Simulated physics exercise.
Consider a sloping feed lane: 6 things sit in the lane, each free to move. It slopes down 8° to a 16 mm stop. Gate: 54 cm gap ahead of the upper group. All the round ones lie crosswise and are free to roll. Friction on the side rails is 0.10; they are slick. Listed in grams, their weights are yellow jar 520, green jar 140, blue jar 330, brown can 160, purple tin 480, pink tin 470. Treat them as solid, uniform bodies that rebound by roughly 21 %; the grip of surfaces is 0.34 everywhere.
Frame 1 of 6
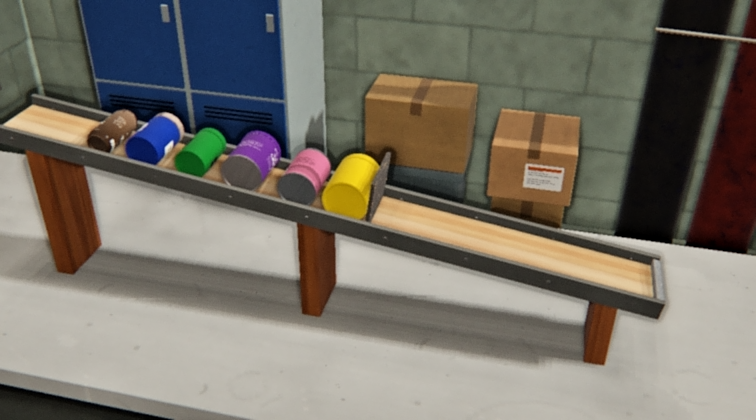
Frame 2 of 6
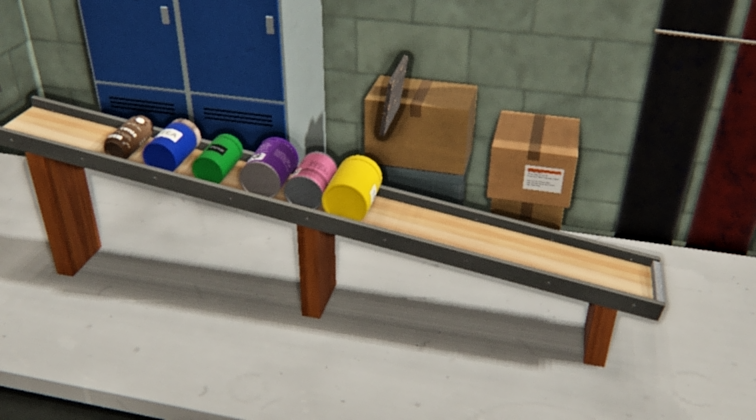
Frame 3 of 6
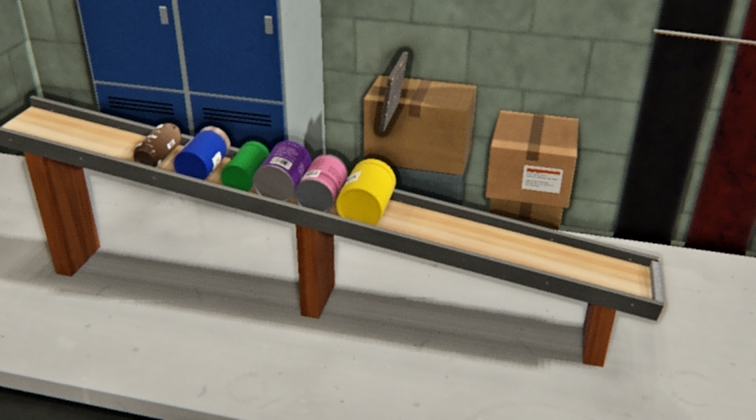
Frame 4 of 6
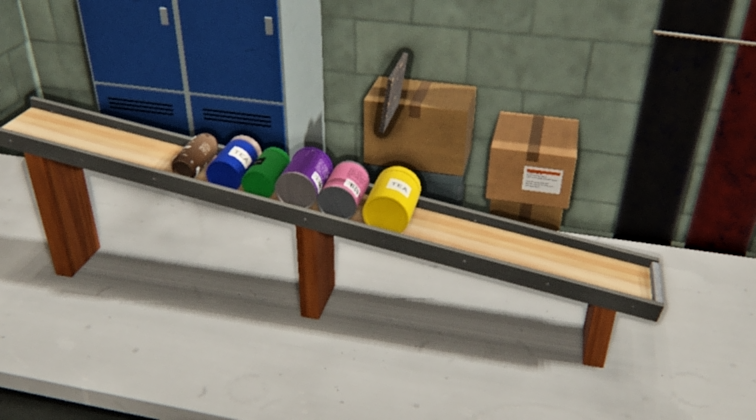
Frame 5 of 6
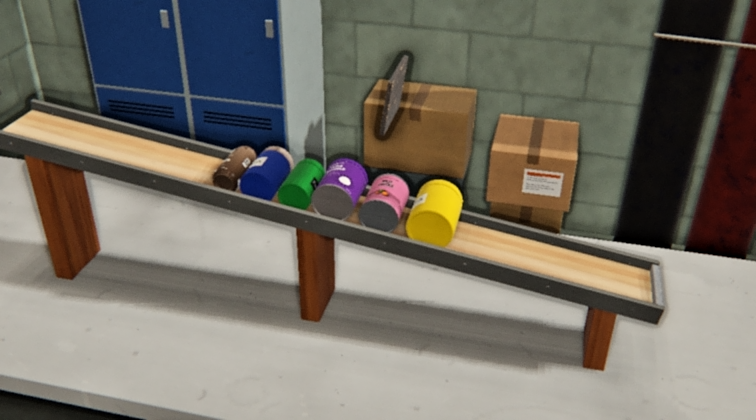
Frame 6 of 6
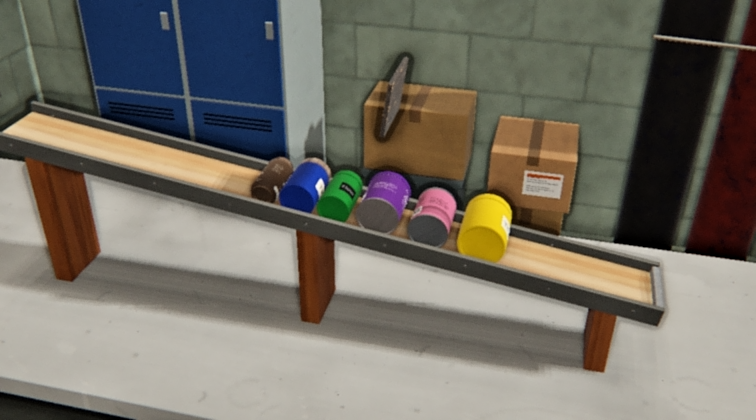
Six colorful cylinders, with a yellow one in front, rolled together down a sloping wooden lane toward the right after the dark gate holding them back swung up out of the way.
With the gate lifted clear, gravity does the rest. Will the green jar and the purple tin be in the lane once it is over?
The green jar never makes it out. The purple tin makes it out.
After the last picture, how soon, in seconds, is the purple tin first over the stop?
0.8 s or so.
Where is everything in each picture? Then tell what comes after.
Gate shut; green jar (201, 153); purple tin (251, 162), in the first frame.
Leader 54 cm from the stop; purple tin (269, 168); brown can (129, 138), in the second frame.
Leader 51 cm from the stop; blue jar (203, 155); yellow jar (367, 193), in the third frame.
Leader 46 cm from the stop; brown can (195, 157); pink tin (344, 191), in the fourth frame.
Leader 38 cm from the stop; brown can (235, 170); yellow jar (435, 214), in the fifth frame.
Leader 28 cm from the stop; green jar (340, 197); purple tin (383, 204), in the sixth frame.
Then, 0.40 s after the last picture, green jar near (492, 237); purple tin near (545, 246).
Then, 0.70 s after the last picture, yellow jar and pink tin now over the stop; green jar near (606, 263); purple tin near (648, 268).
At rest, over the stop, yellow jar, purple tin and pink tin; the other 3 in the lane. In the last view, green jar near (643, 276).
